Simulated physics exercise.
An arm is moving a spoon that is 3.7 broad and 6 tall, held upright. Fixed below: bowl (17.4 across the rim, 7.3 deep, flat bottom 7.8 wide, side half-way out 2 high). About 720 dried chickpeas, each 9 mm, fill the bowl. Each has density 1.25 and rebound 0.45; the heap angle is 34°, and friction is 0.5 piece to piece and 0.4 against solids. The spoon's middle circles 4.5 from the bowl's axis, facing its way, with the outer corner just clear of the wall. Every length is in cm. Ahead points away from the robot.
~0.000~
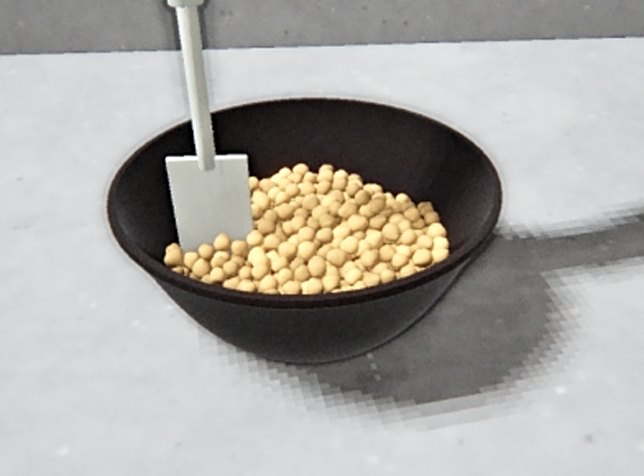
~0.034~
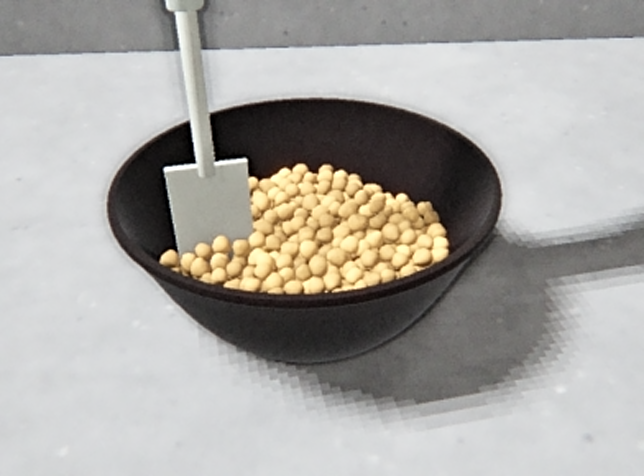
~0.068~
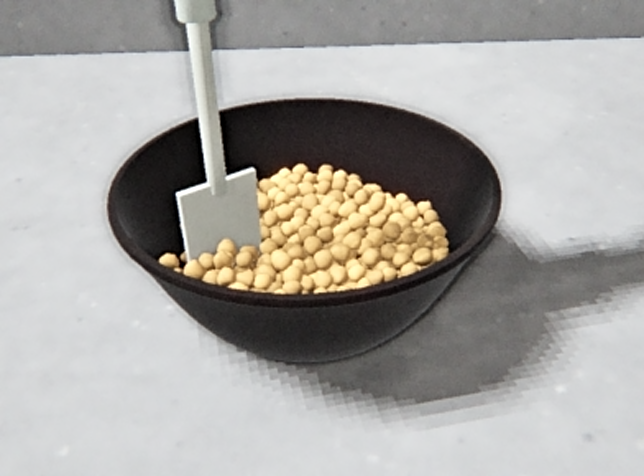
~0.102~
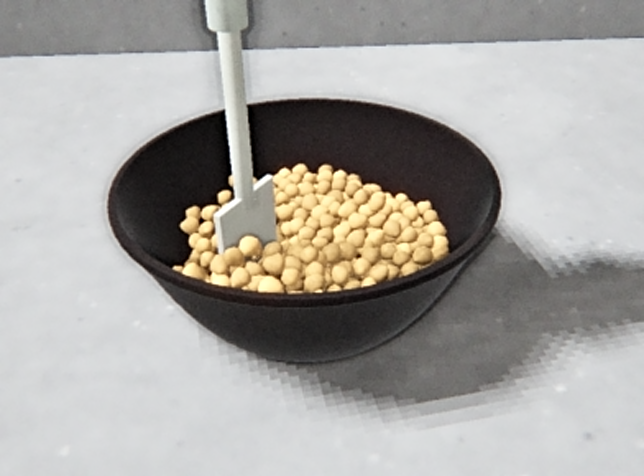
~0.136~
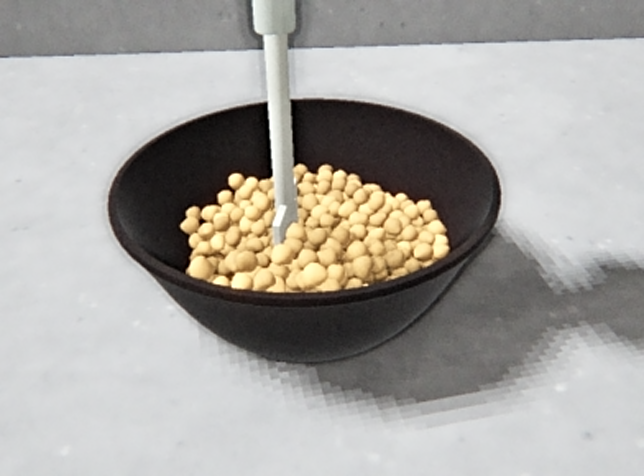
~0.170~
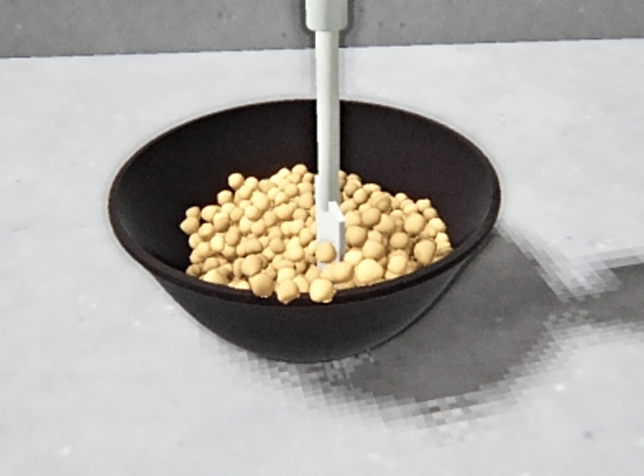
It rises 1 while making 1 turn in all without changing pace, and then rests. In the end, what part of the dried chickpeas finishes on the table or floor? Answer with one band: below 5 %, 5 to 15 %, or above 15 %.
5 to 15 %.
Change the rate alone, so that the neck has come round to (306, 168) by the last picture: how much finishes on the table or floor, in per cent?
Close to 5 in a hundred.
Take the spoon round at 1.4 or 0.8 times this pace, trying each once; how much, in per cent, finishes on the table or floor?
First try close to 20, second close to 5, in per cent.
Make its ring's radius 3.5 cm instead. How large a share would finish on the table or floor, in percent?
Around 5 in a hundred, in that case.
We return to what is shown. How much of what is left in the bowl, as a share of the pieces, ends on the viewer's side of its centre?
Around 55 per cent of what the bowl keeps.
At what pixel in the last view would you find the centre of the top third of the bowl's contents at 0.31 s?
Upper-third centre: Approx. (377, 186) px.
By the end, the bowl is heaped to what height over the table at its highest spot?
About 6.5 centimetres.
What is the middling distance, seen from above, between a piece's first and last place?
Somewhere around 3 centimetres.
After 0.31 s, 200° round, highest piece 9 above the table; 700 in the bowl, 9 on the table or floor, 16 in flight or on the tool.
After 0.46 s, 298° round, highest piece 10 above the table; 668 in the bowl, 34 on the table or floor, 23 in flight or on the tool.
After 0.73 s, 0° round, highest piece 6 above the table; 649 in the bowl, 75 on the table or floor, 1 in flight or on the tool.
After 1.43 s, 0° round, highest piece 6 above the table; 649 in the bowl, 76 on the table or floor.
In the end, 649 in the bowl, 76 on the table or floor. That is 10 % on the table or floor.
